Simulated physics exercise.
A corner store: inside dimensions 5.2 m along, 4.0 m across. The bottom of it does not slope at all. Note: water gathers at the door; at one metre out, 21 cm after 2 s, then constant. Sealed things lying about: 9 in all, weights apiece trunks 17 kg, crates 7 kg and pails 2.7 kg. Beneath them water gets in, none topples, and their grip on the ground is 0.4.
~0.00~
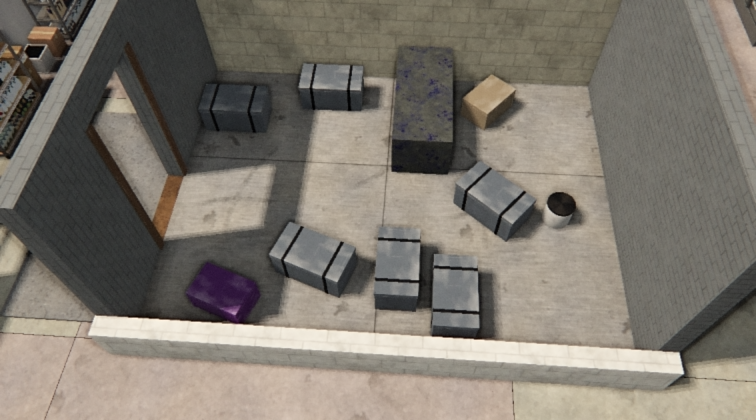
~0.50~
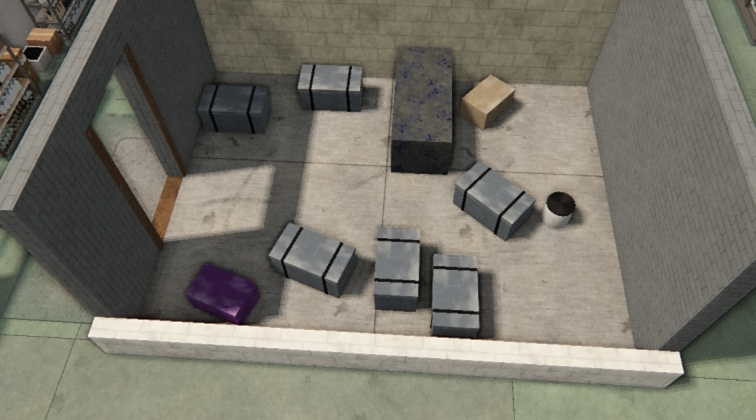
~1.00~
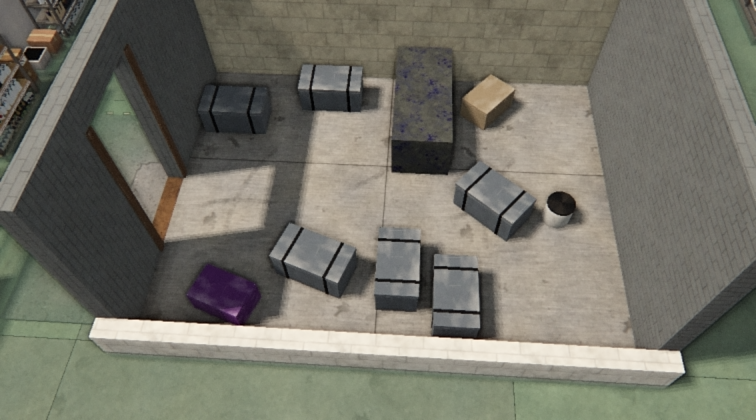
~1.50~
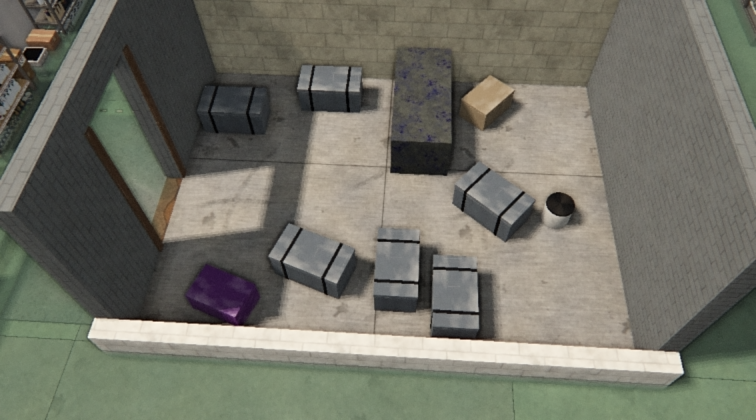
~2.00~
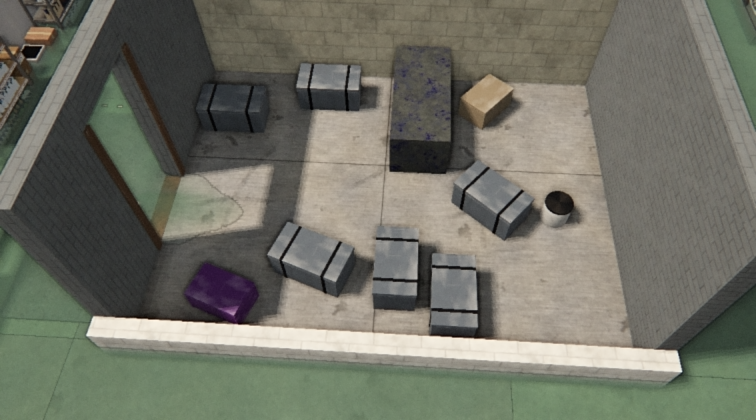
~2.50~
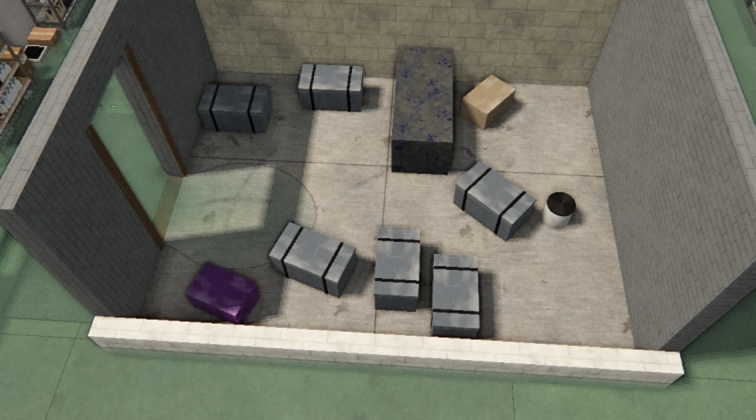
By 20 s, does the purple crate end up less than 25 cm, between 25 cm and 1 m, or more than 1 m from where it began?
It gets pushed a bit.
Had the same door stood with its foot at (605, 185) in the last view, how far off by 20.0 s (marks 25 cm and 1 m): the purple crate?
The purple crate covers a long distance.
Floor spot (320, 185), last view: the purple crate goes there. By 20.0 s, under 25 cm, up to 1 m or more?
Well, it gets shoved far.
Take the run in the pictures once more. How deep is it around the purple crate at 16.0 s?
6 cm, roughly.
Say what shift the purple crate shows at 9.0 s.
Roughly 60 centimetres by that point.
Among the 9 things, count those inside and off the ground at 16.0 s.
Count: 9.
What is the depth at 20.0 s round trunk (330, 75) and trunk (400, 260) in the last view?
Some 9 cm at the first, some 14 cm at the second.
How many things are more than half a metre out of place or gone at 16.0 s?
At that time I count 8.
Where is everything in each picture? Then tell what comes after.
The purple crate at (221, 288), on the bottom; 0.0 m2 under water; 0 of 9 have shifted, in the first frame.
The purple crate at (221, 289) rests on the ground; 0.0 m2 under water; 0 of 9 have shifted, in the second frame.
The purple crate at (221, 289), on the bottom; water covers 0.0 m2; 0 of 9 have shifted, in the third frame.
The purple crate at (220, 290), on the bottom; water covers 0.0 m2; 0 of 9 have shifted, in the fourth frame.
The purple crate at (219, 288), on the bottom; 0.5 m2 under water; 0 of 9 have shifted, in the fifth frame.
The purple crate at (221, 288) rests on the ground; water covers 1.9 m2; 0 of 9 have shifted, in the sixth frame.
After 4.0 s the purple crate is near (219, 304), 0.2 m from its start, aground; 0 afloat.
After 9.0 s the purple crate is near (166, 284), 0.6 m from its start, afloat; 8 afloat.
After 16.0 s the purple crate is near (234, 298), 0.2 m from its start, afloat; 9 afloat.
After 20.0 s the purple crate is near (256, 252), 0.5 m from its start, afloat; 9 afloat.
